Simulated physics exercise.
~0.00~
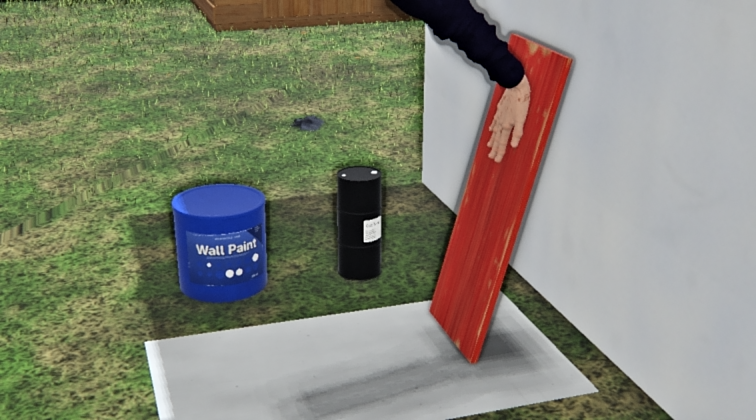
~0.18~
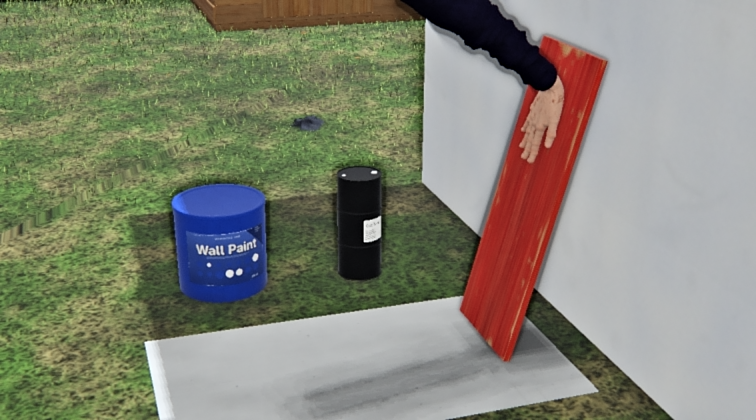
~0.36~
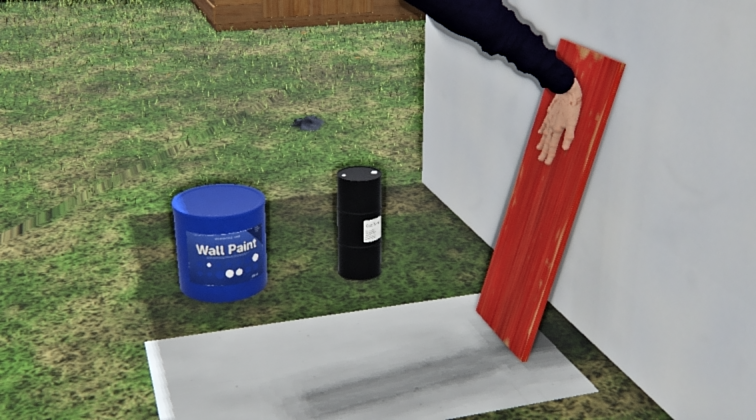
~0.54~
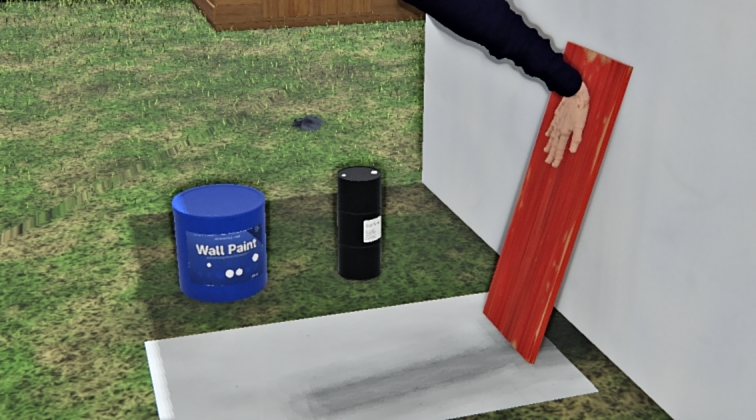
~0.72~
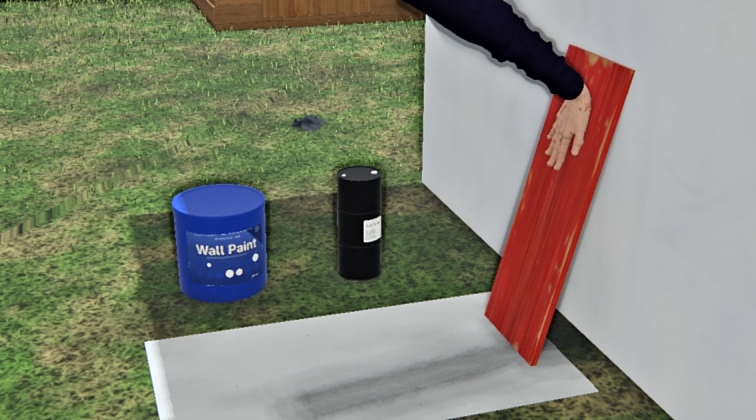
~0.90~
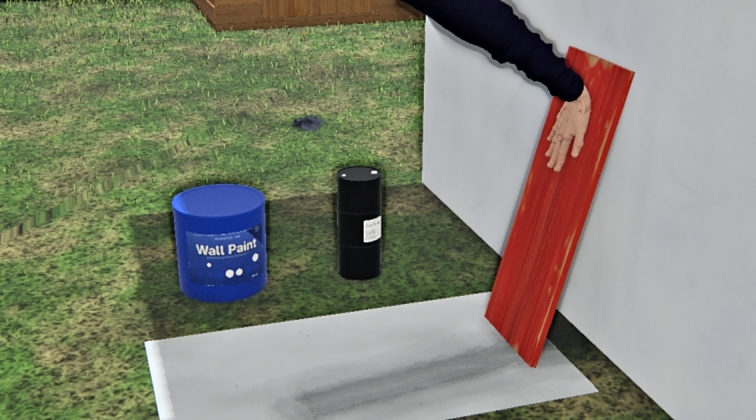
A red board, held near its top by a hand in a dark sleeve, shifts a short way right toward the pale wall, slowing until board and hand are still. The view is fixed, looking slightly down on a grassy yard with a light grey slab and brown woodwork behind. Left of the board stand a blue wall paint pail and a black canister, both motionless.
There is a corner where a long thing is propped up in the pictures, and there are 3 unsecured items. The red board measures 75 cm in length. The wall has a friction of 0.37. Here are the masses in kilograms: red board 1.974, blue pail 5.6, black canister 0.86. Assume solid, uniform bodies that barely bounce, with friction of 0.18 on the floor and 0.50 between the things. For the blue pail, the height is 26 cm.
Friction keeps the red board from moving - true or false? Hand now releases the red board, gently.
True.
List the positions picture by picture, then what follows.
In the first frame, 16 cm still to go; red board (494, 197); blue pail (221, 242).
In the second frame, 8 cm still to go; red board (526, 197); blue pail (221, 242).
In the third frame, 3 cm still to go; red board (544, 199); blue pail (221, 242).
In the fourth frame, 1 cm still to go; red board (551, 201); blue pail (221, 242).
Propped up under the hand; red board (553, 204); blue pail (221, 242), in the fifth frame.
Propped up under the hand; red board (553, 206); blue pail (221, 242), in the sixth frame.
Around 1.30 s, nothing moves.
Around 1.80 s, red board resting near (553, 206).
Finally (2.2 s), all 3 still in place (within 10 cm). Final places as that camera would see them, red board near (553, 206). The board stays up.
